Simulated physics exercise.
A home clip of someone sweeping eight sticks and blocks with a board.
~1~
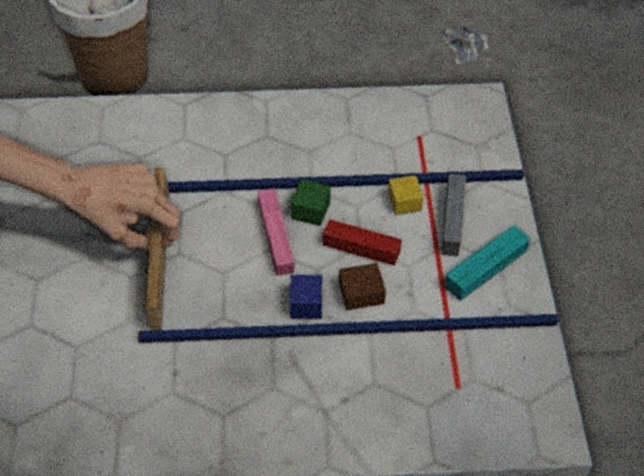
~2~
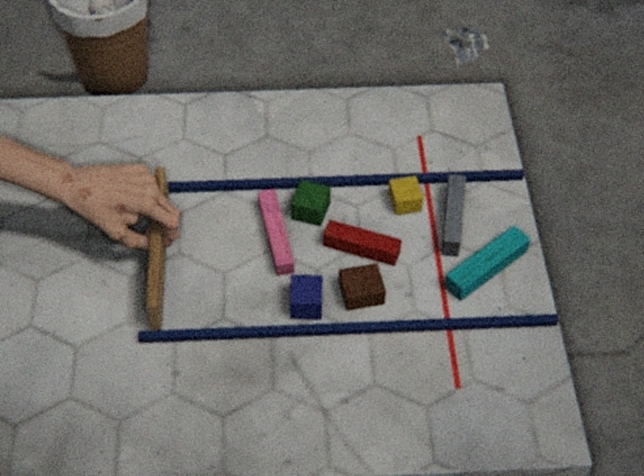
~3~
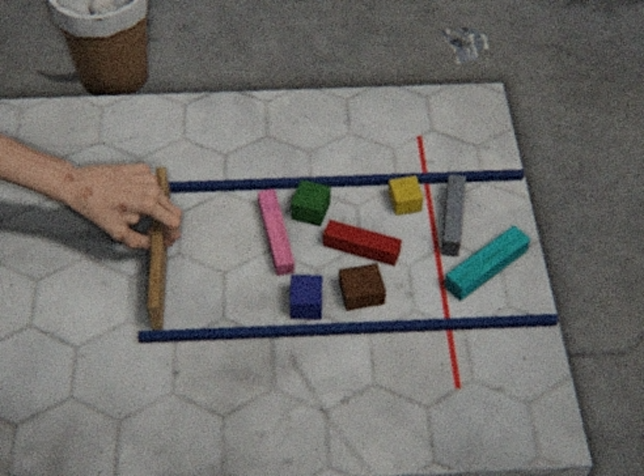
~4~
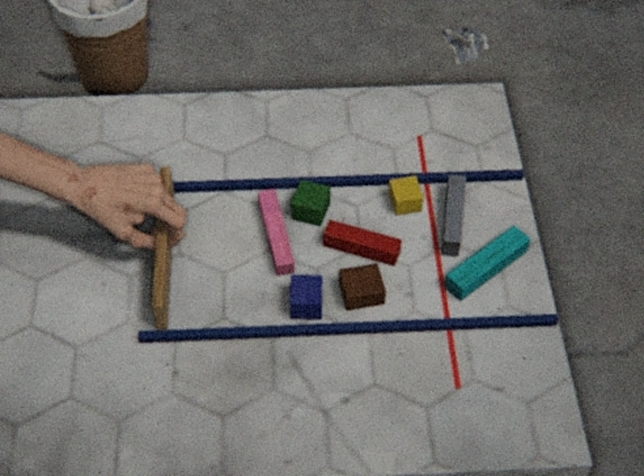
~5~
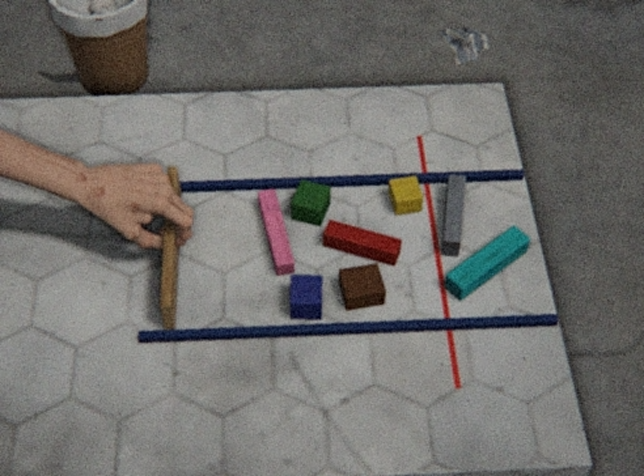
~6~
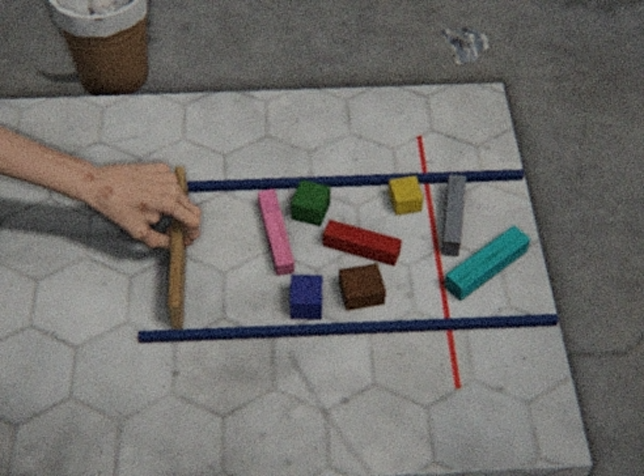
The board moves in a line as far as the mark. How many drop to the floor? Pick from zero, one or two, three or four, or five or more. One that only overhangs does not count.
The number that fall off is zero.
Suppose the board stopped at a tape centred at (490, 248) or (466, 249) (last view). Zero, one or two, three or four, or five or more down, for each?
Taking them in turn, three or four; just one or two.
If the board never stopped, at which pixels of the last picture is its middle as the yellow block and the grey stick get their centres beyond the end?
For the yellow block at (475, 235), for the grey stick at (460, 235).
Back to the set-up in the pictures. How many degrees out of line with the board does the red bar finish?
About 40°.
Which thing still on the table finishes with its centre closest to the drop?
That is the turquoise stick.
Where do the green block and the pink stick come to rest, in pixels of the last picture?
The green block at (463, 194), the pink stick at (443, 226).
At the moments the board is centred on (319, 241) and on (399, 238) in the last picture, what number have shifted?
At the one place 5, at the other 8.
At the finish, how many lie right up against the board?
The number is 2.
A little later, none off yet; turquoise stick at rest near (488, 263); grey stick at rest near (454, 215); yellow block at rest near (406, 196).
When it is over, the number that fall off is zero.
